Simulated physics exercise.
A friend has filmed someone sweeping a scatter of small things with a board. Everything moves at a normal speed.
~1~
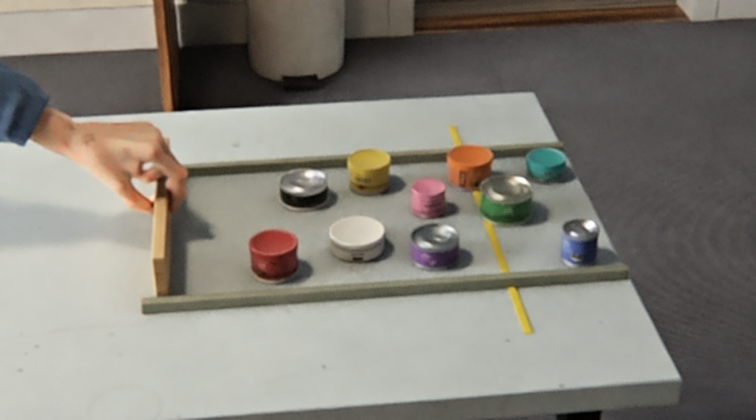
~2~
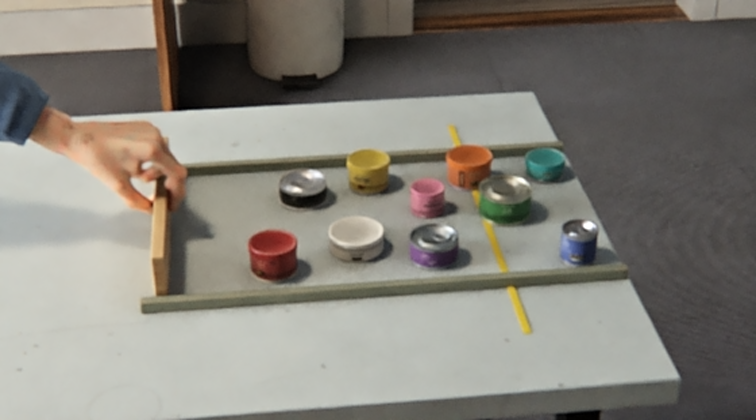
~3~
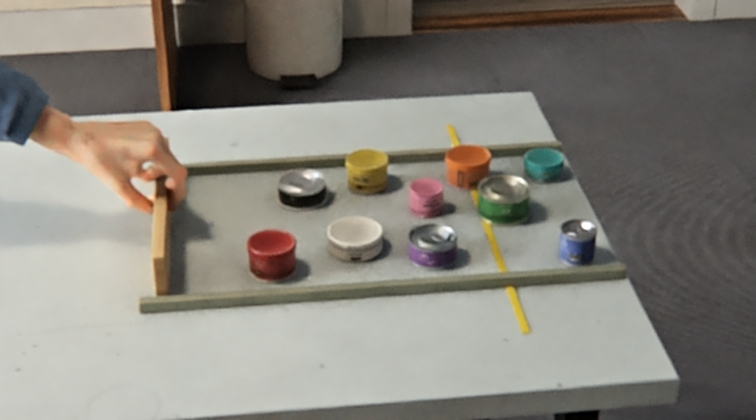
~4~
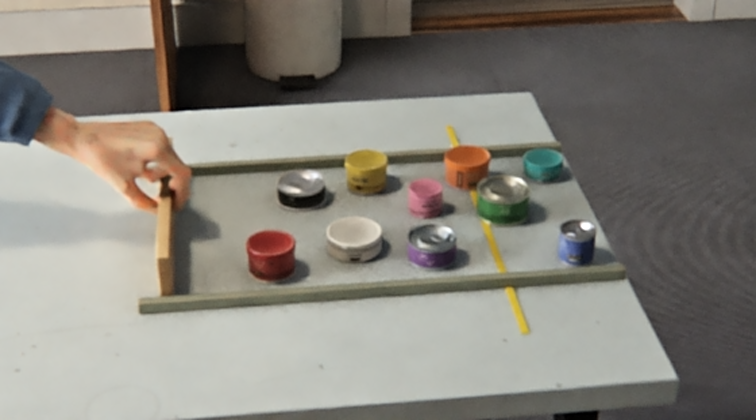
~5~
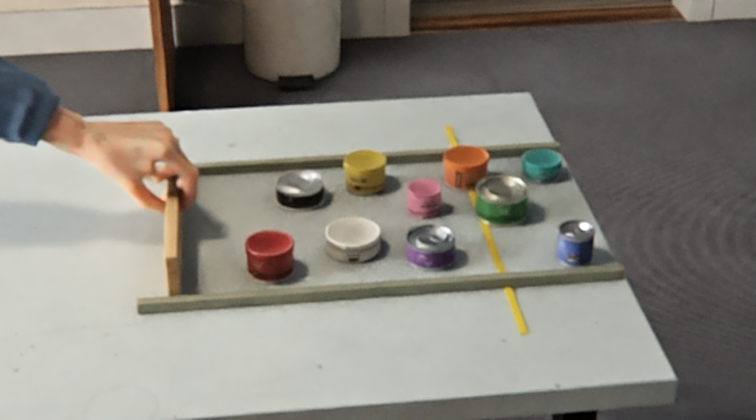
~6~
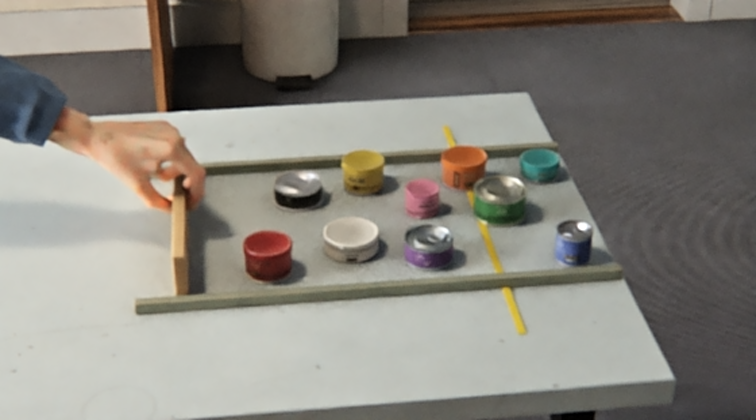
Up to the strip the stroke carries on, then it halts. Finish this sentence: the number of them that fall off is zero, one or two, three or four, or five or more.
The number of them that fall off is zero.
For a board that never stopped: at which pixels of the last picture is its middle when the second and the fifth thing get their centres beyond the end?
In pixels, around (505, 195) followed by around (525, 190).
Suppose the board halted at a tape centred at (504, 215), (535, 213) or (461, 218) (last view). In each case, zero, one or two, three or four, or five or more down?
Spot one gives one or two, spot two 5 or more, spot three not one.
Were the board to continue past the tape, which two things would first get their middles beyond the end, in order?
The order is the turquoise tin, then the blue tin.
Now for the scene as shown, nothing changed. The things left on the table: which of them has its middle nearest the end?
I'd go with the turquoise tin.
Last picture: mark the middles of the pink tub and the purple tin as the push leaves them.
You'll find the pink tub at roughly (494, 200) and the purple tin at roughly (558, 237).
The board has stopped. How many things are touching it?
Looks like 5 of them, all told.
Early on, none off yet; turquoise tin at rest near (540, 167); blue tin at rest near (574, 244); green pot at rest near (500, 202).
Finally, the number that fall off is zero.
